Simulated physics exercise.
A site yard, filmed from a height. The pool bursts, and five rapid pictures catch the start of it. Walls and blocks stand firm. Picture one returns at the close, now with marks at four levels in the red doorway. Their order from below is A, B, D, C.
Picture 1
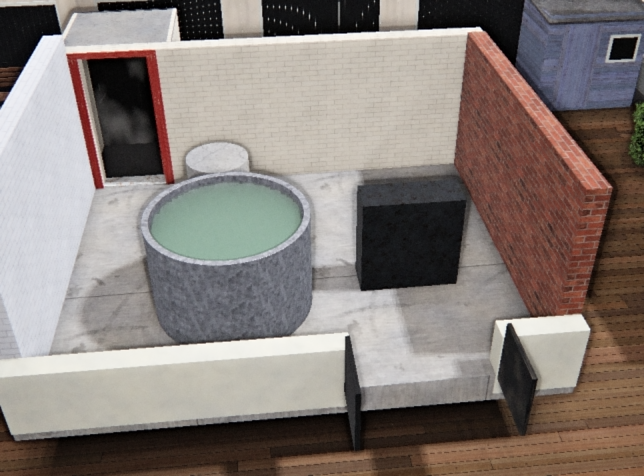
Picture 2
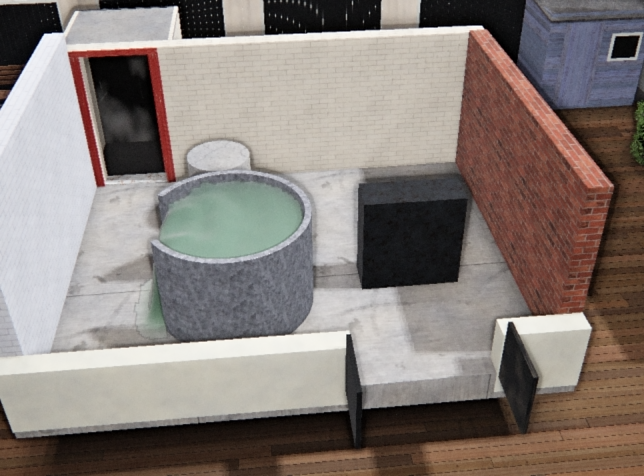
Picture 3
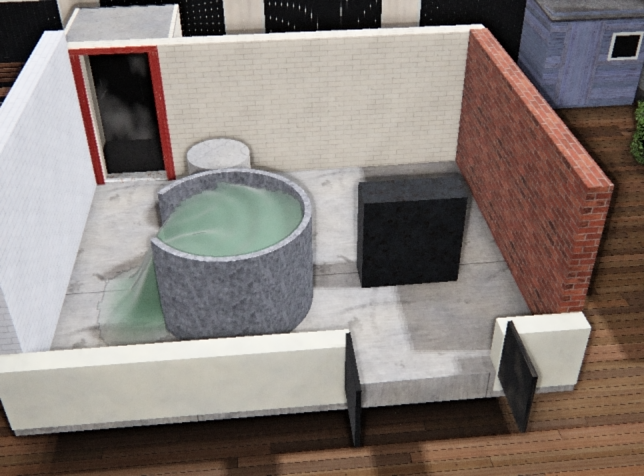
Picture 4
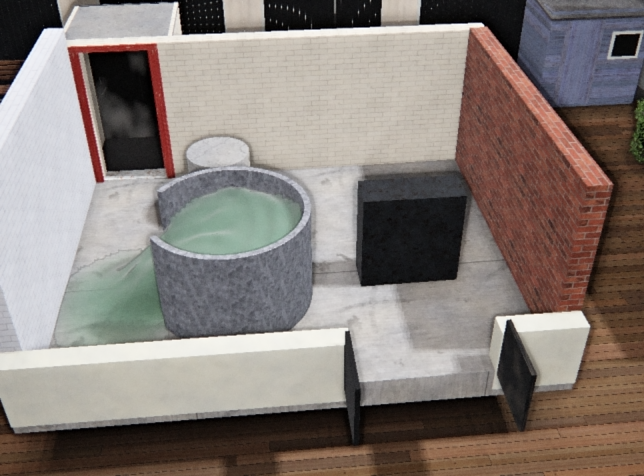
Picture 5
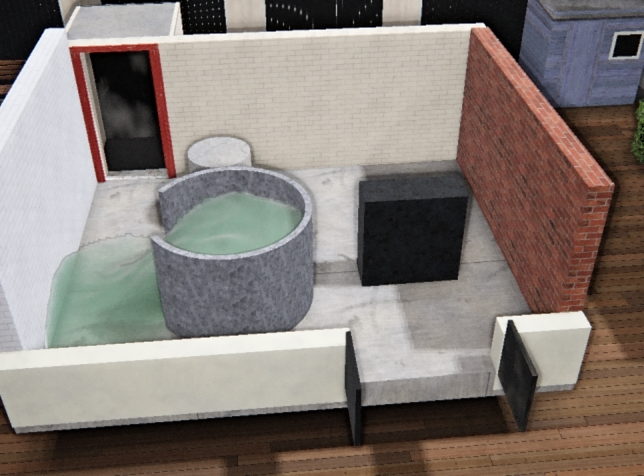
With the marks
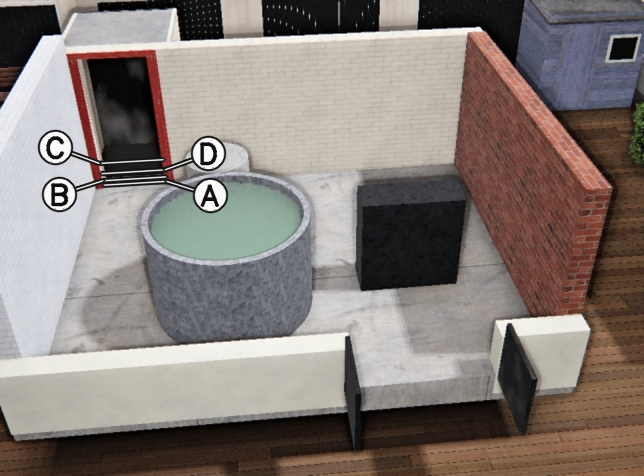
Green water pours through a gap in the round grey pool and spreads left across the floor.
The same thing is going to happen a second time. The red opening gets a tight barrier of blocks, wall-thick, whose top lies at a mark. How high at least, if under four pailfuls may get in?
Choose C.
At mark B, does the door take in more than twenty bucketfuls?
Yes, clearly.
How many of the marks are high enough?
One of the four.
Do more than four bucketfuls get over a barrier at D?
Yes, it does.
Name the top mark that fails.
That would be D.
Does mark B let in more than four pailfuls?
Yes, that goes wrong.
On the marked copy, A at (135, 183); B at (134, 178); C at (131, 161); D at (133, 171); from the bottom up A, B, D, C.
With A, dozens of bucketfuls pour in.
With B, dozens of bucketfuls pour in.
With C, a bucket or two gets in.
With D, about 13 bucketfuls get in.
